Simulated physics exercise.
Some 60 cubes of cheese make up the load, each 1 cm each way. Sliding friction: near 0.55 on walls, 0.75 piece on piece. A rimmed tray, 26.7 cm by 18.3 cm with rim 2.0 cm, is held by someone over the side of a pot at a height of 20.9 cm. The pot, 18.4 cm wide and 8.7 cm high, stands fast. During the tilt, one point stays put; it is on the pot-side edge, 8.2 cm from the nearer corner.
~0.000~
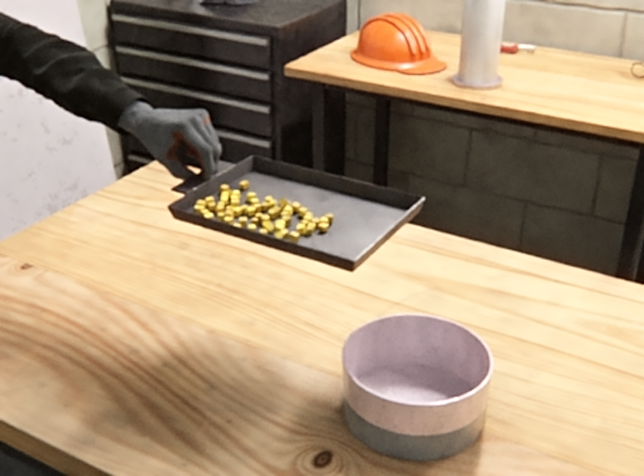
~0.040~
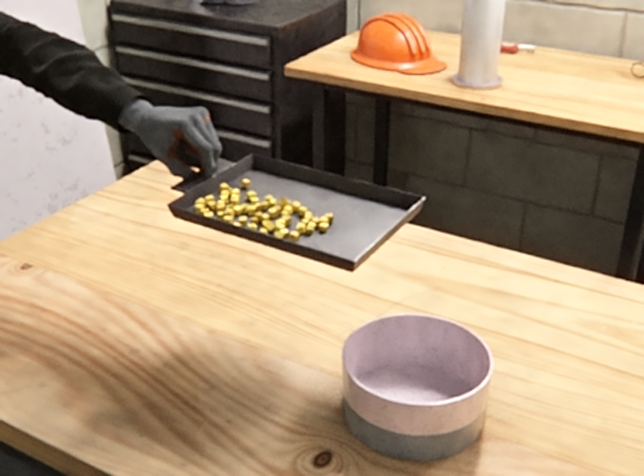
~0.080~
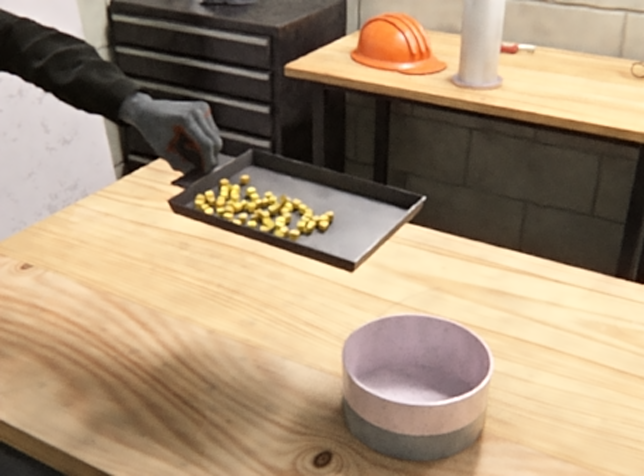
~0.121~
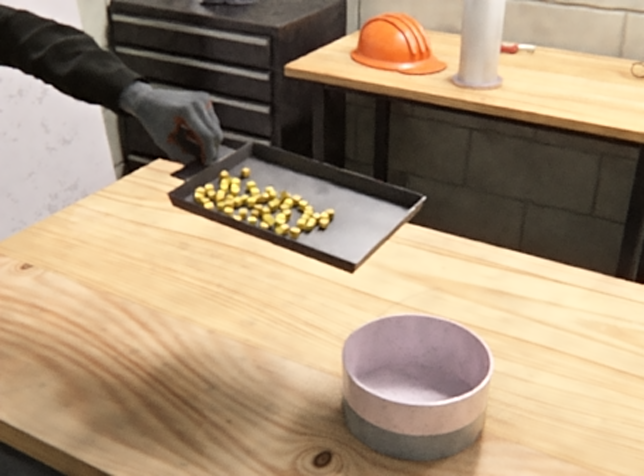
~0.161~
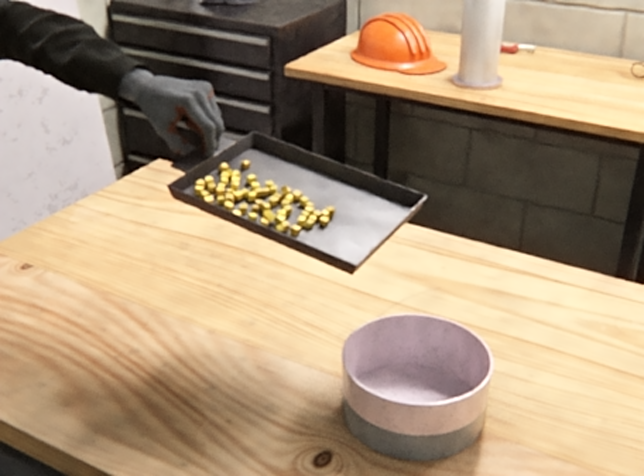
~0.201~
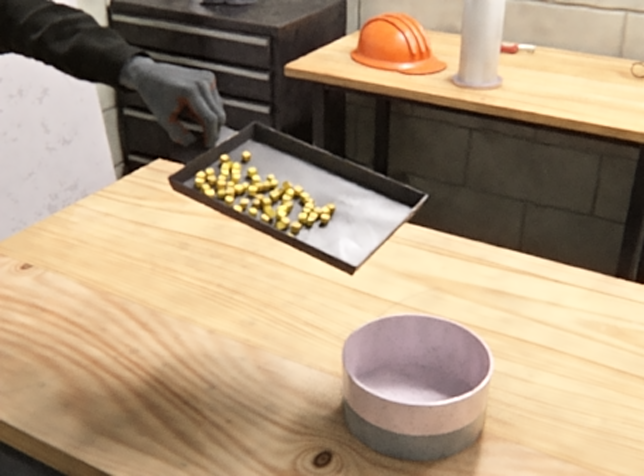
A gloved hand gradually tilts a dark tray of small yellow pieces above a round pot.
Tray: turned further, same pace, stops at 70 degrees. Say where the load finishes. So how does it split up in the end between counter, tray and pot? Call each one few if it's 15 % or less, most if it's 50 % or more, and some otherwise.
I'd say counter few, tray some, pot most.
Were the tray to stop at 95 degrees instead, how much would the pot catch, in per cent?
It would land at about 95 percent.
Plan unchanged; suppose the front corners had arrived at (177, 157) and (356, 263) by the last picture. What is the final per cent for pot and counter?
That works out as pot 70 and counter 10.
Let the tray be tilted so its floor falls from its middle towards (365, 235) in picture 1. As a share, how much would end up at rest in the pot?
That would be close to 50 per cent.
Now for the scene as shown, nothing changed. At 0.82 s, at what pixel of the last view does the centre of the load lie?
Load centre est.: (357, 253) px.
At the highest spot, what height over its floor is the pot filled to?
It stands at some 1.5 cm.
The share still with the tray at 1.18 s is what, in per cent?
Of the load, some 35 percent.
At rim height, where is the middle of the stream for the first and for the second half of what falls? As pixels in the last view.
At about (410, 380), then at (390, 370).
Then, at 0.57 s, tilt 39 degrees; the tray holds 100 %, the pot 0 %.
After 0.82 s, tilt 59 degrees; the tray holds 95 %, the pot 0 %.
Then, at 1.18 s, tilt 70 degrees; the tray holds 35 %, the pot 55 %.
In the end, at 2.3 s, counter 5 %, tray 30 %, pot 60 %.
